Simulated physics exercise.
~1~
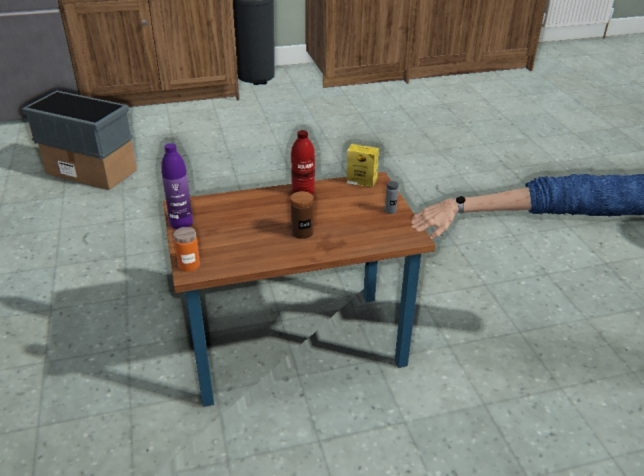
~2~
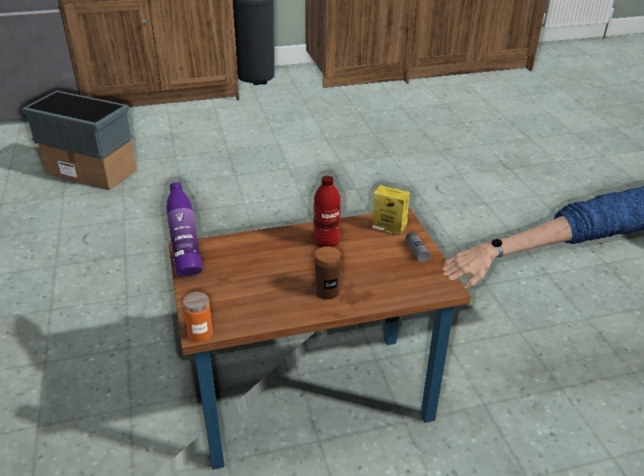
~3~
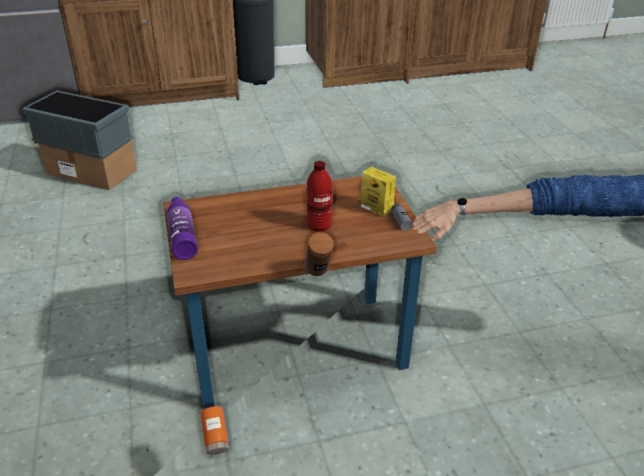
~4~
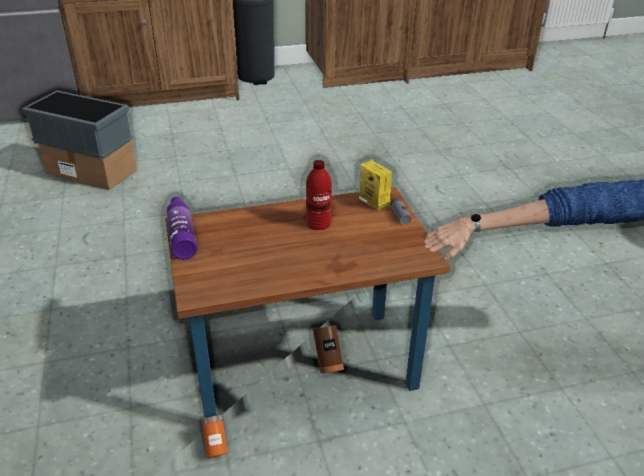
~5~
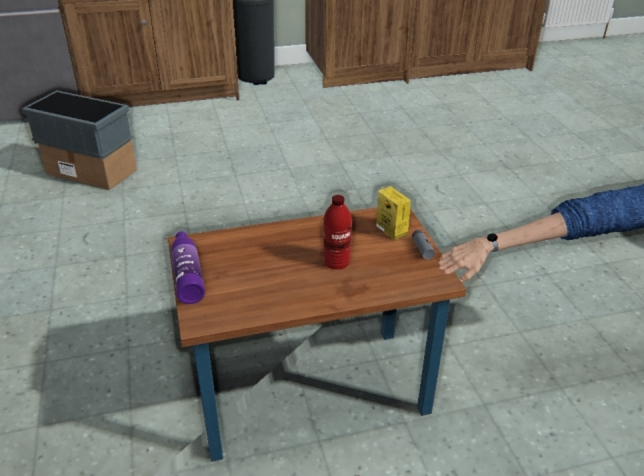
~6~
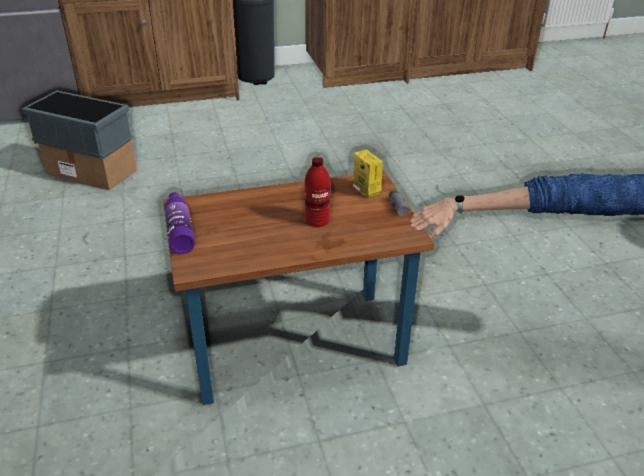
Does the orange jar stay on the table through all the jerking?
No, the orange jar does not stay on. It drops off the near side of the table towards the floor.
